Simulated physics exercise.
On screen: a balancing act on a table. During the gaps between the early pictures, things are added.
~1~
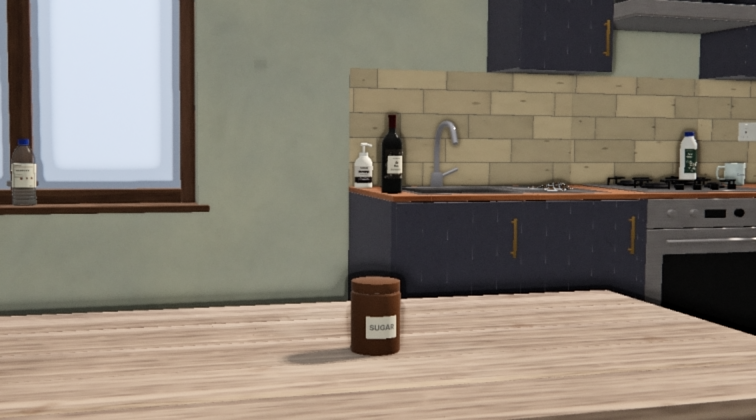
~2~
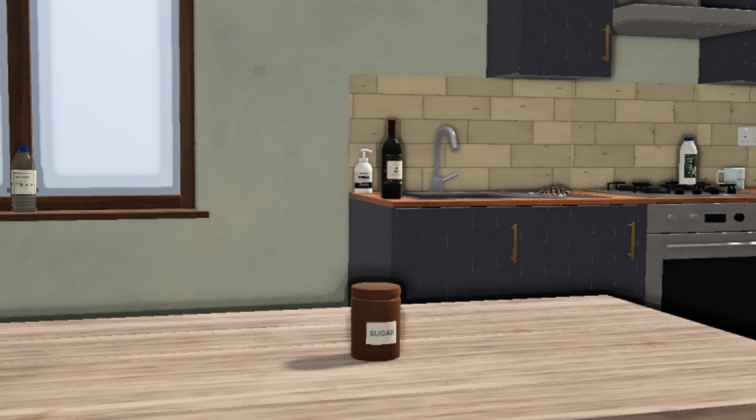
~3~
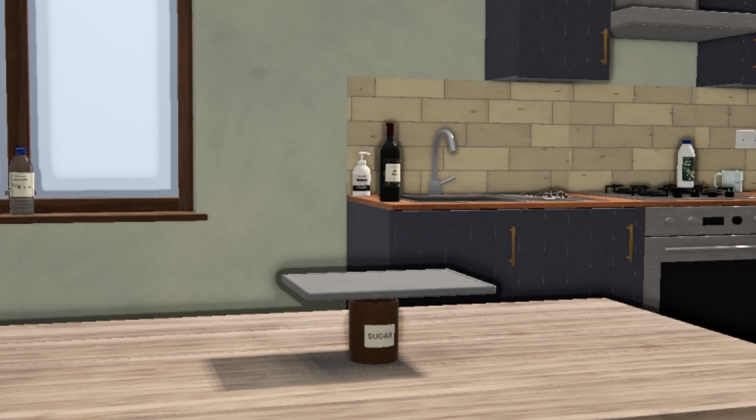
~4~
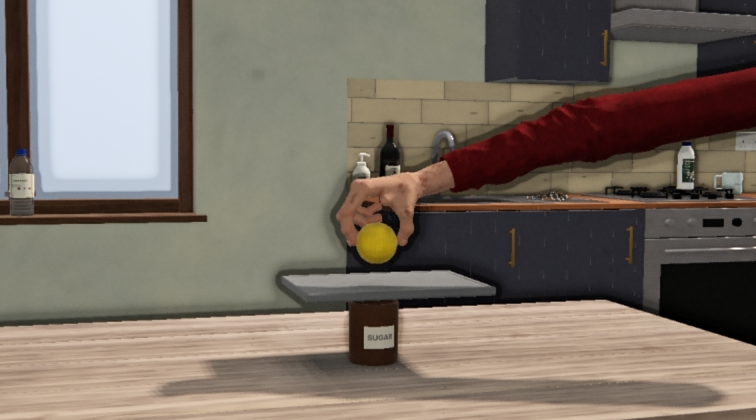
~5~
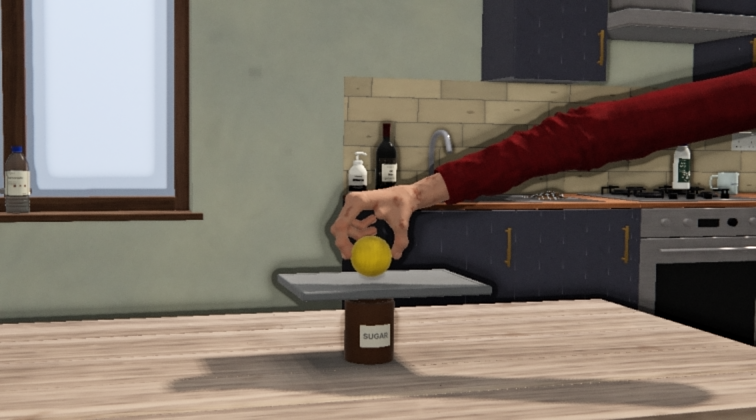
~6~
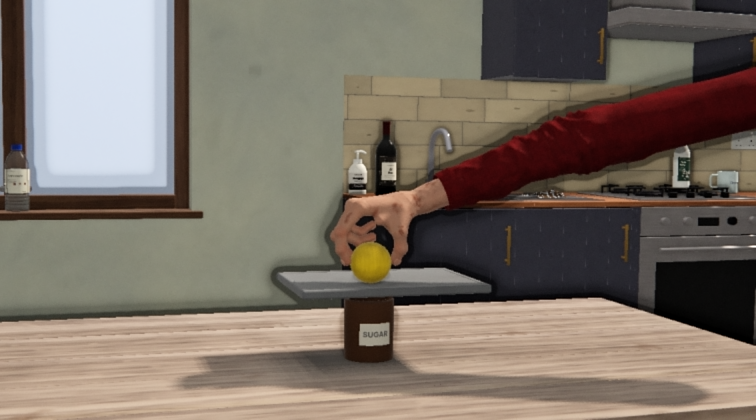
A hand in a red sleeve lowered a yellow lemon onto a flat grey board, which had appeared on top of a brown sugar jar on the wooden table, and kept holding it there.
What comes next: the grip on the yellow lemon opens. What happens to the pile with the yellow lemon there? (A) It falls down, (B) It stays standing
(B) It stays standing.
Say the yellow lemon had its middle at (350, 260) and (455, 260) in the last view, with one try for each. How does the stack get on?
Try one, the stack stays standing; try two, it collapses.
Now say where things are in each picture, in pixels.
In the first picture, the last thing is not in view yet; brown jar (375, 315).
In the second picture, the last thing is not in view yet; brown jar (376, 321).
In the third picture, the last thing is not in view yet; brown jar (374, 324).
The fourth picture shows still above its spot; yellow lemon (377, 243); brown jar (374, 325).
The fifth picture shows still above its spot; yellow lemon (371, 256); brown jar (369, 324).
The sixth picture shows set down, still held; yellow lemon (370, 263); brown jar (369, 322).
Then, 0.80 s past the last view, nothing moves.
Then, 1.70 s past the last view, yellow lemon resting near (370, 263).
Finally, all 3 still in place. Final places as the last picture's camera would see them, yellow lemon near (370, 263). The stack stays up.
